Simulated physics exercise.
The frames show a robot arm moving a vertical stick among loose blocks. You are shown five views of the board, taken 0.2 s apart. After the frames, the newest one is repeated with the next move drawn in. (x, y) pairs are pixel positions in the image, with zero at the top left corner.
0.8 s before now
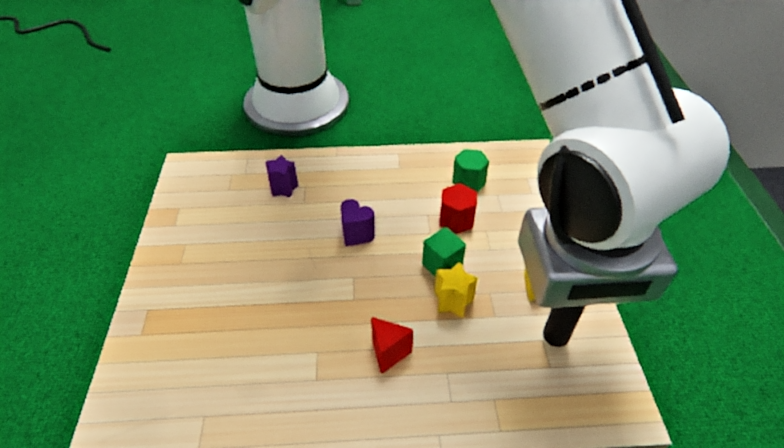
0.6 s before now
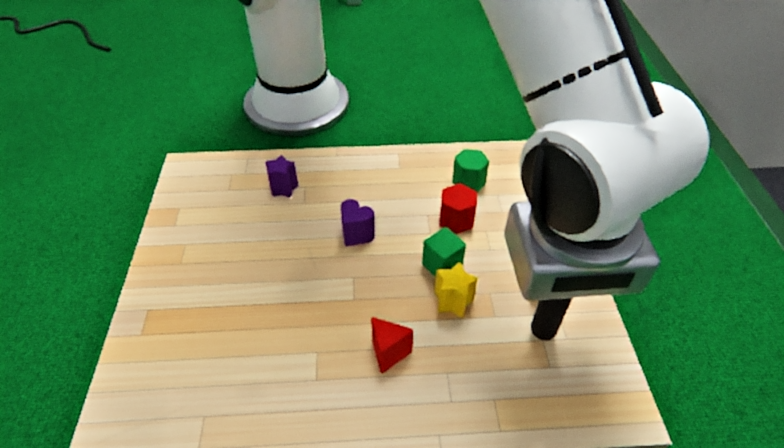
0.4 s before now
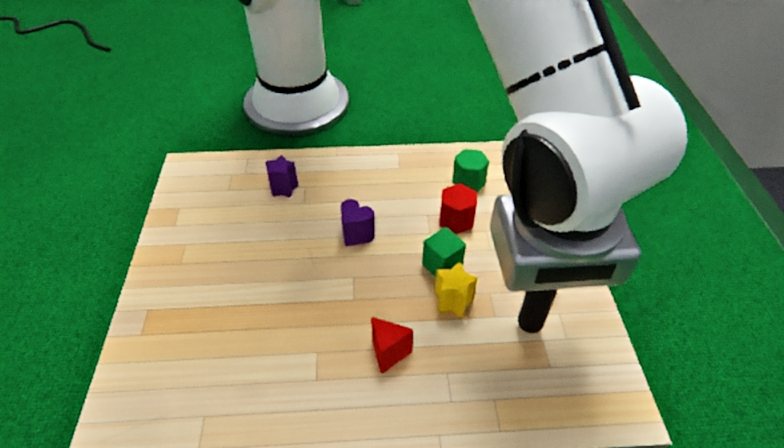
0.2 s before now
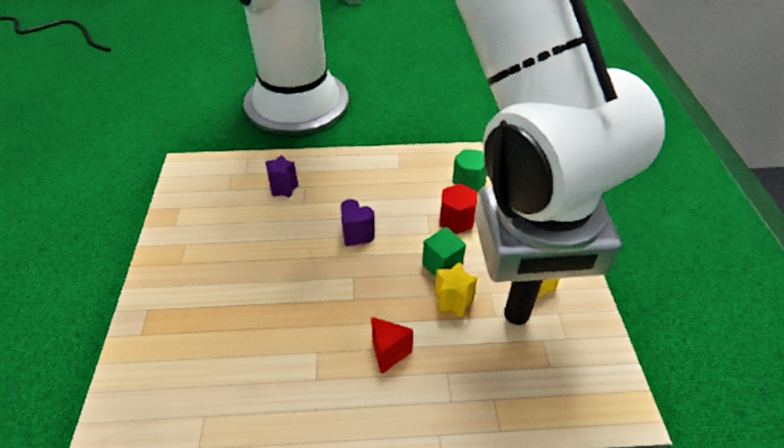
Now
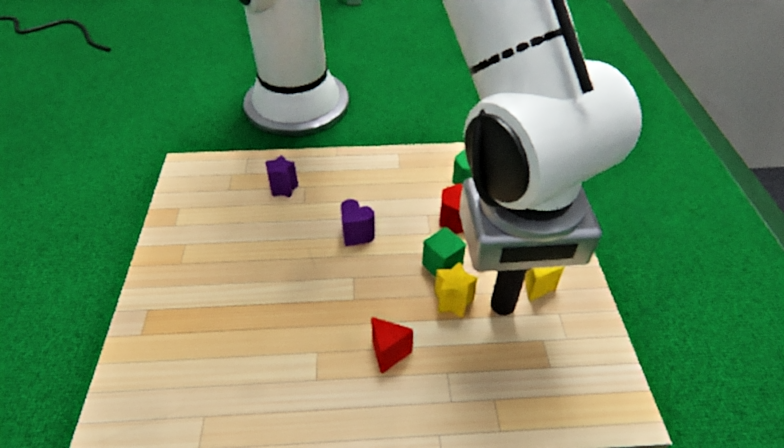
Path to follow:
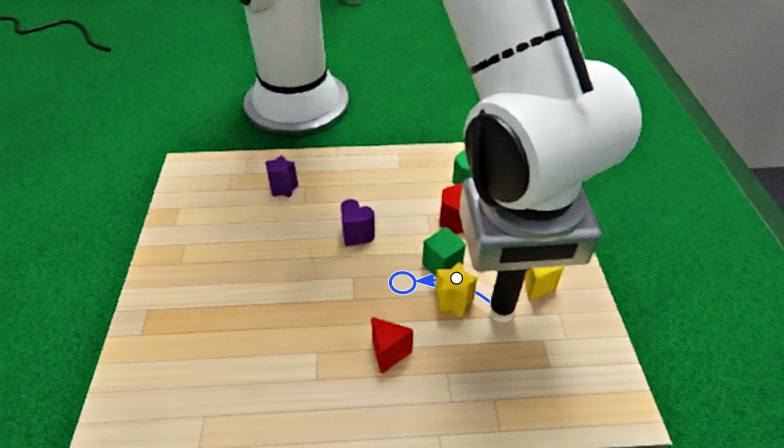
A robot arm sliding a black vertical stick leftward and slightly away over a wooden board, revealing a yellow block behind it.
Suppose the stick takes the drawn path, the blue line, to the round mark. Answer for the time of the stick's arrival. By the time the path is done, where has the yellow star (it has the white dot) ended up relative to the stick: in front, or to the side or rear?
The stick moves past it.
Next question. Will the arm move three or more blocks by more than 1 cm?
That would be a no.
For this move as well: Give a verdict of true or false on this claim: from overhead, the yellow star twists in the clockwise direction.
That is false.
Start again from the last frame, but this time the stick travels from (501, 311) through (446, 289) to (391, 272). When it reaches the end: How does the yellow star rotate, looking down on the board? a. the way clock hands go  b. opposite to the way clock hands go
The correct letter is b.
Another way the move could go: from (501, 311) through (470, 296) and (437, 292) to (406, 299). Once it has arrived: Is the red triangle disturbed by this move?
The block stays on its spot.
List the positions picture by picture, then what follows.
In the first picture, lower end of the stick at (555, 337), tops of blocks, green square block at (445, 242), yellow star at (457, 278), yellow triangle hidden.
In the second picture, stick at (543, 330), blocks as before.
In the third picture, stick at (530, 323), blocks as before.
In the fourth picture, stick at (516, 315), blocks as before.
In the fifth picture, stick at (502, 306), green square block at (445, 242), yellow star at (457, 278), yellow triangle partly hidden.
The drawn path runs from (501, 311) through (472, 290) and (438, 280) to (403, 283); the dot is on the yellow star.
The first path, step by step. One third of the way, stick at (472, 285); yellow star at (445, 277), turned 25° anticlockwise.
Two thirds of the way, stick at (437, 275); green square block at (434, 235), turned 35° clockwise; yellow star at (429, 277), turned 95° anticlockwise.
At the end, stick at (403, 277); green square block at (433, 235), turned 40° clockwise; yellow star at (419, 280), turned 140° anticlockwise; yellow triangle not moved.
